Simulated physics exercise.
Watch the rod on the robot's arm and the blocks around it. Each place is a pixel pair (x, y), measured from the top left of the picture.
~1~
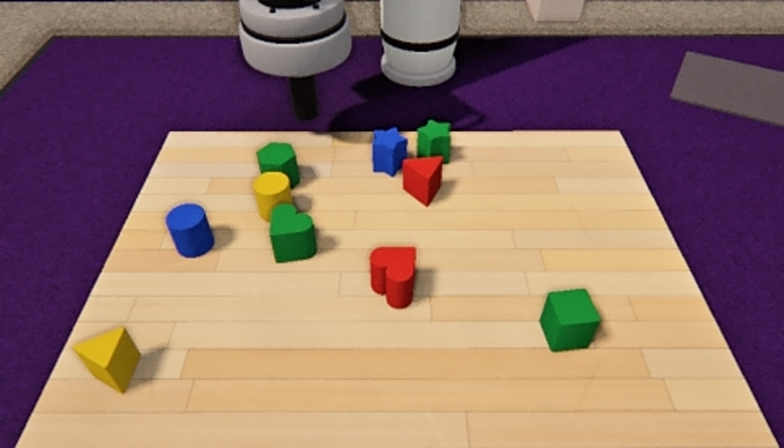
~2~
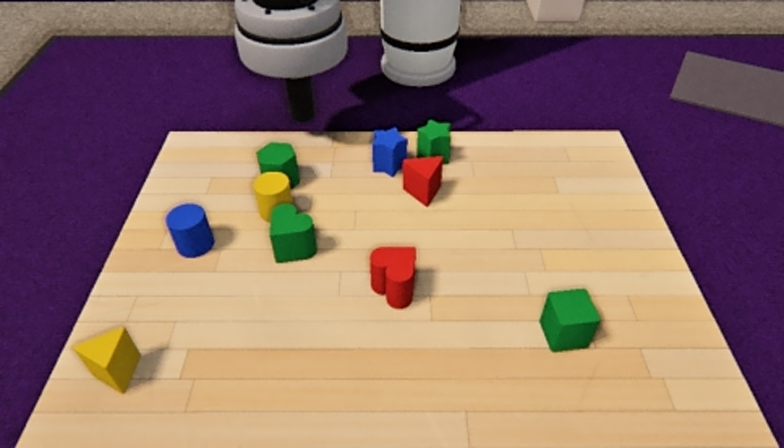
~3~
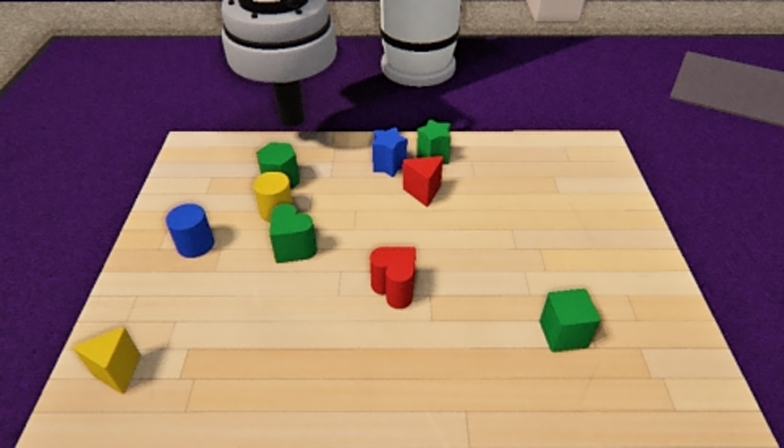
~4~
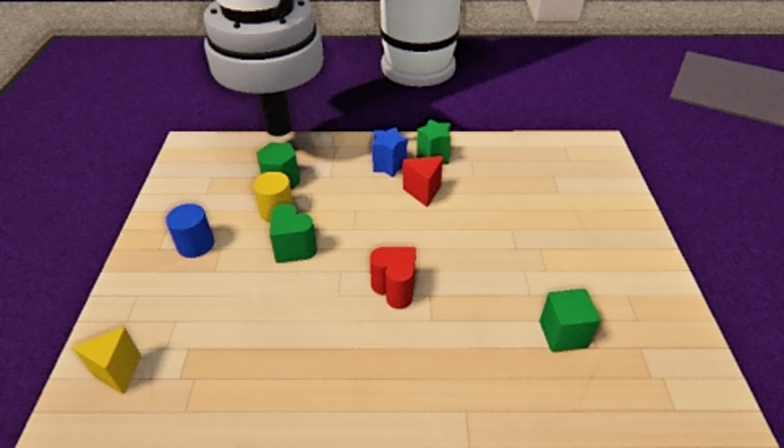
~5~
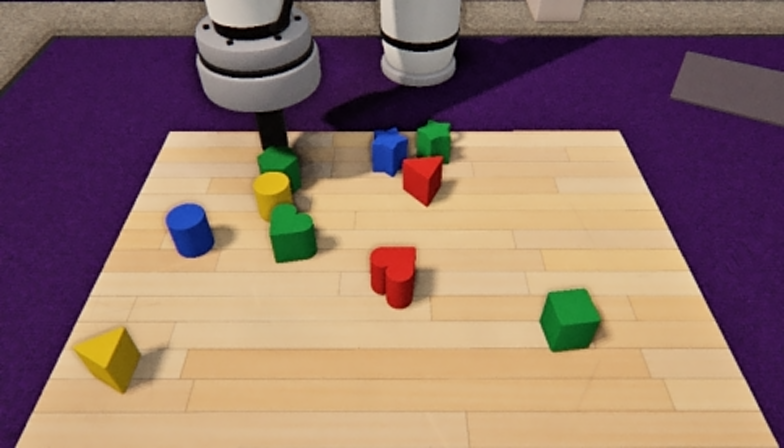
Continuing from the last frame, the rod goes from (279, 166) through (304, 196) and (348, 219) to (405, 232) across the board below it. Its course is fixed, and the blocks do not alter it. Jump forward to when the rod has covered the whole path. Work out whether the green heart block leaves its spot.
The green heart block will be pushed away from where it stands.
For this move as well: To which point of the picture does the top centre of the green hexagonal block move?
That would be at about pixel (299, 201).
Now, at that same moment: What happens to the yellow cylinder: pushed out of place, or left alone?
That block is going to get moved.
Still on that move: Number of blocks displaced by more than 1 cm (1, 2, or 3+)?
I predict three or more.
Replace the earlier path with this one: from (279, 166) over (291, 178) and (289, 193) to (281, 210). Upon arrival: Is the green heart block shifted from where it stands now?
Going by the path, yes.
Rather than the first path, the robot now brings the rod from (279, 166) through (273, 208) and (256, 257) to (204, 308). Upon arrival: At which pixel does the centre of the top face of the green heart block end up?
My estimate: (304, 264).
What follows on the original path. One third of the way, rod at (302, 177); yellow cylinder at (263, 211); green hexagonal block at (292, 191), turned 30° clockwise; green heart block at (289, 232), turned 40° anticlockwise.
Two thirds of the way, rod at (348, 201); yellow cylinder at (260, 213); green hexagonal block at (299, 201), turned 80° clockwise; green heart block at (288, 233), turned 45° anticlockwise.
At the end, rod at (405, 213); yellow cylinder at (260, 213); green hexagonal block at (299, 201), turned 80° clockwise; green heart block at (288, 233), turned 45° anticlockwise; red triangular piece not moved.
